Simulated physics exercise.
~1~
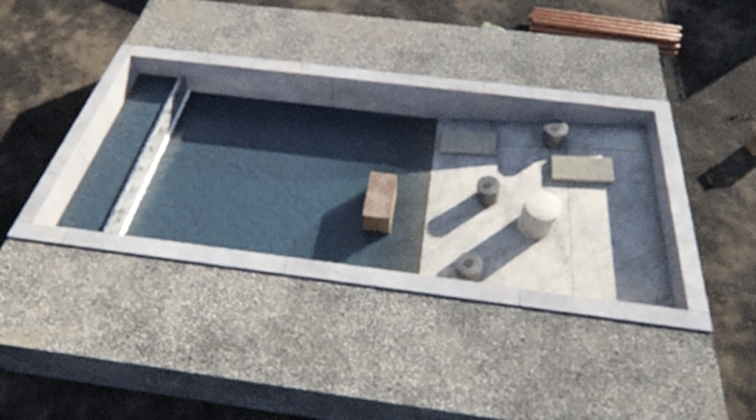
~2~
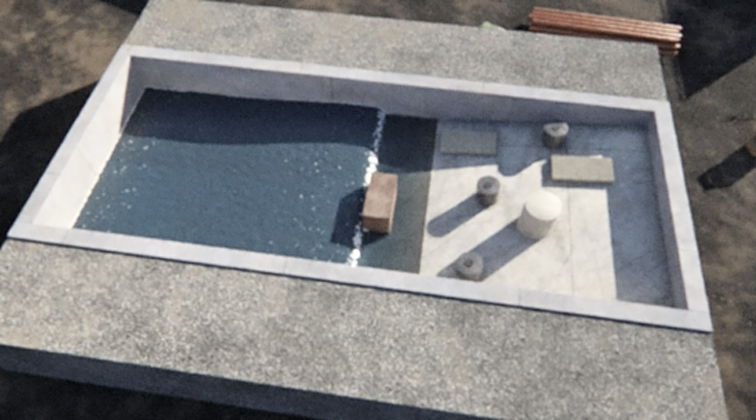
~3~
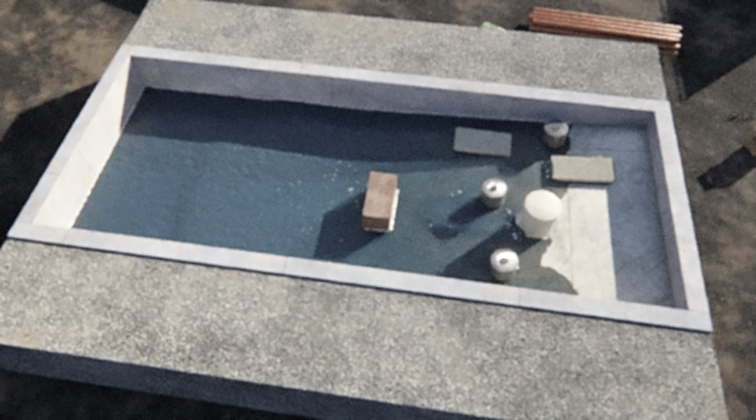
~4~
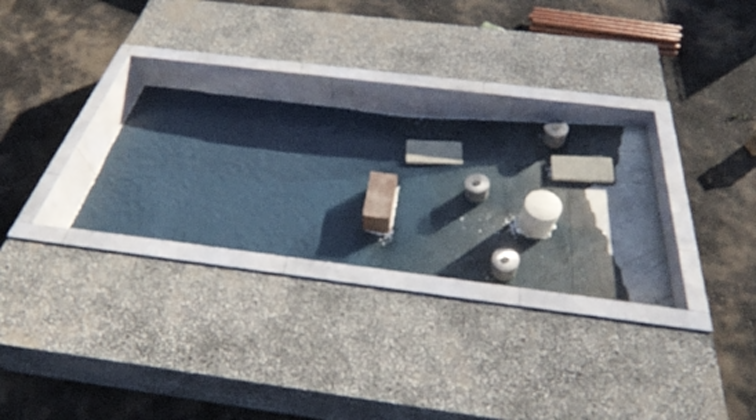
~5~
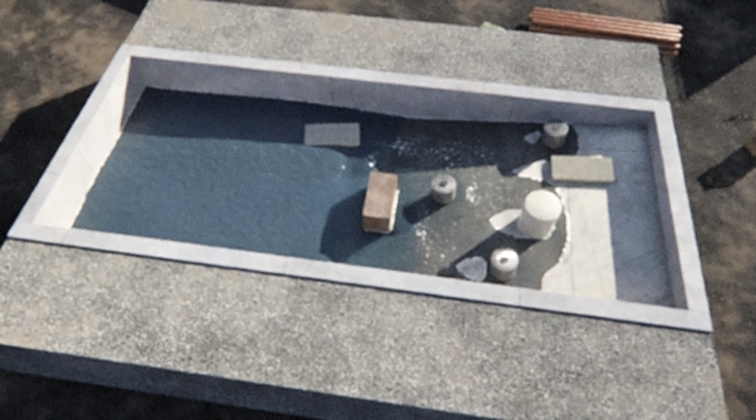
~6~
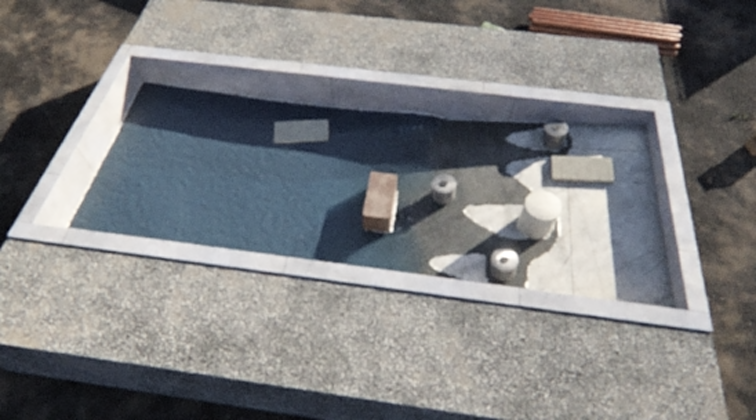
Water burst from behind a pale board at the left of a walled basin, swept past a brown block and up the pale slope, nudging some loose pieces right, then drained back, shifting a small tub left and leaving a flat grey slab floating farther left.
